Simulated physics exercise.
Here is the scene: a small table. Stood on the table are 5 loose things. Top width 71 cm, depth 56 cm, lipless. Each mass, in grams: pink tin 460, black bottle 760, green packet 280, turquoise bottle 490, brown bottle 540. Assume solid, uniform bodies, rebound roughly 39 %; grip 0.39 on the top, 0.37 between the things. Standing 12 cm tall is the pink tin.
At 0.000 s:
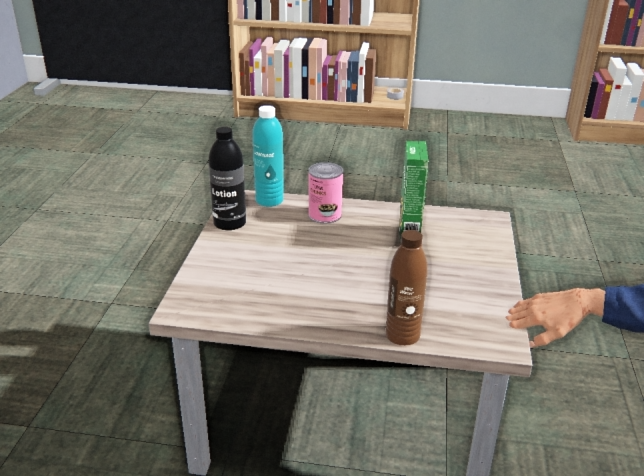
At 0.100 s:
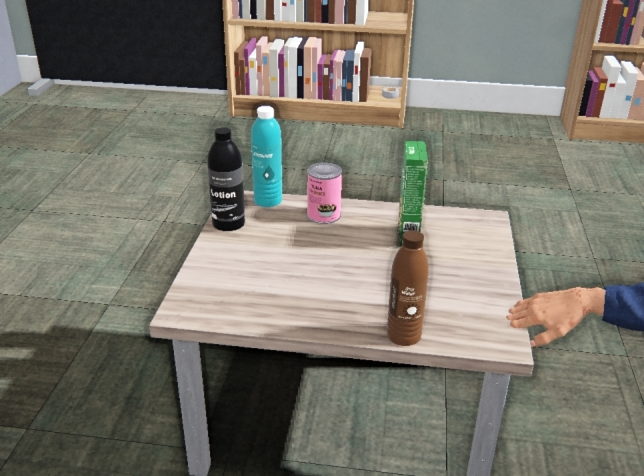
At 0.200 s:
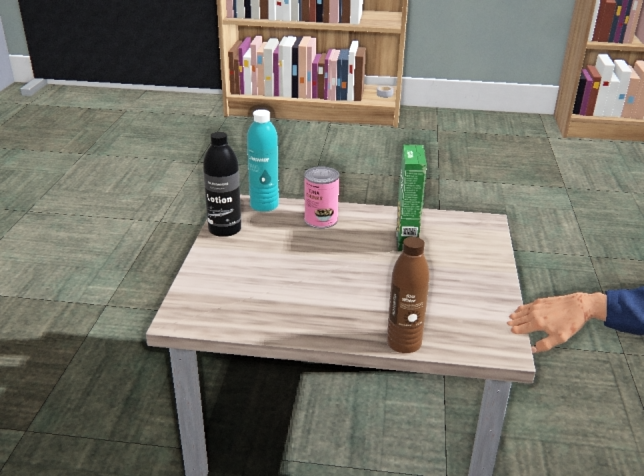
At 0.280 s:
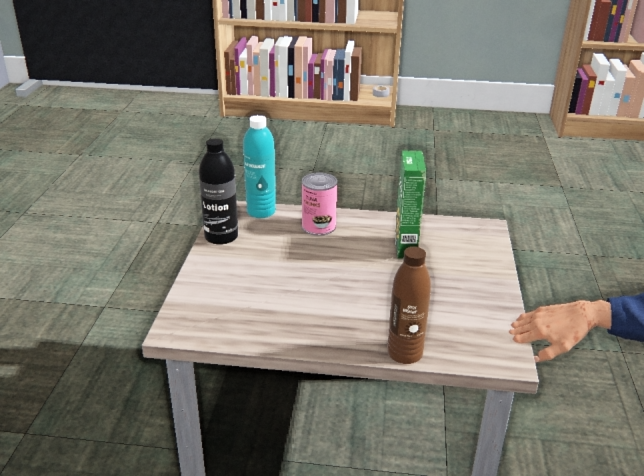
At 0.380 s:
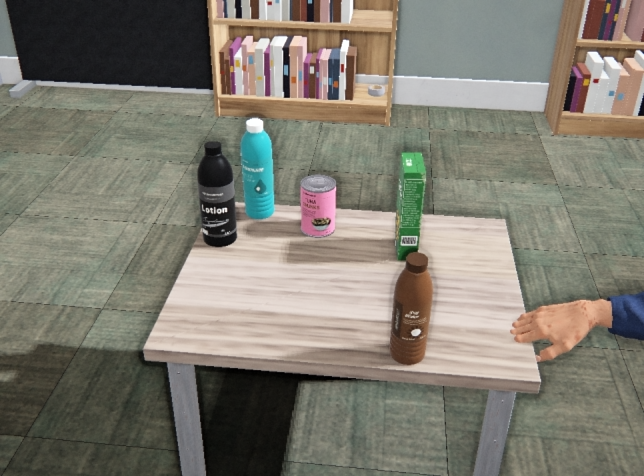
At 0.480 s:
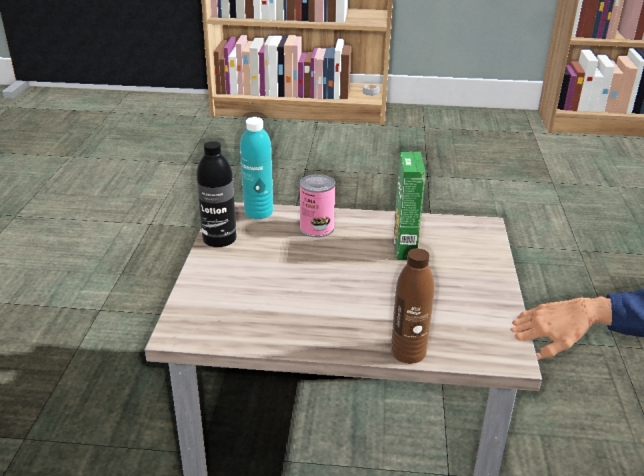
At first, a black bottle, a turquoise bottle, a pink tin, a green packet and a brown bottle stand on a small table, an open hand near its right edge. The table then shifts slightly, carrying them along, and the brown bottle leans very faintly, while the hand barely moves.
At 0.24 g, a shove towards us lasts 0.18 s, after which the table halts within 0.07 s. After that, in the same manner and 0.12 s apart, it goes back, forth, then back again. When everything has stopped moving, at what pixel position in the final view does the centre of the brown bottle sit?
(409, 280).
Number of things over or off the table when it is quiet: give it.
3 of them.
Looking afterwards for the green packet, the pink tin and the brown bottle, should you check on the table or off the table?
Observed: Green packet remains in bounds; pink tin remains in bounds; brown bottle remains in bounds.
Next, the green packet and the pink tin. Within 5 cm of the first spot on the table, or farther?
Here the green packet is left in place, and the pink tin is left in place.
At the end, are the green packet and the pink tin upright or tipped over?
Well, the green packet holds steady, and the pink tin holds steady.
By 1.18 s, table along by 5 cm; turquoise bottle now off the table; brown bottle on its side near (409, 295); black bottle on its side.
By 1.78 s, brown bottle on its side near (409, 281); black bottle on its side.
When it is over (3.3 s), off the table, black bottle and turquoise bottle; lying over on the table, brown bottle; the other 2 within 5 cm of the start. End places, in pixels of the last picture, brown bottle near (409, 280).
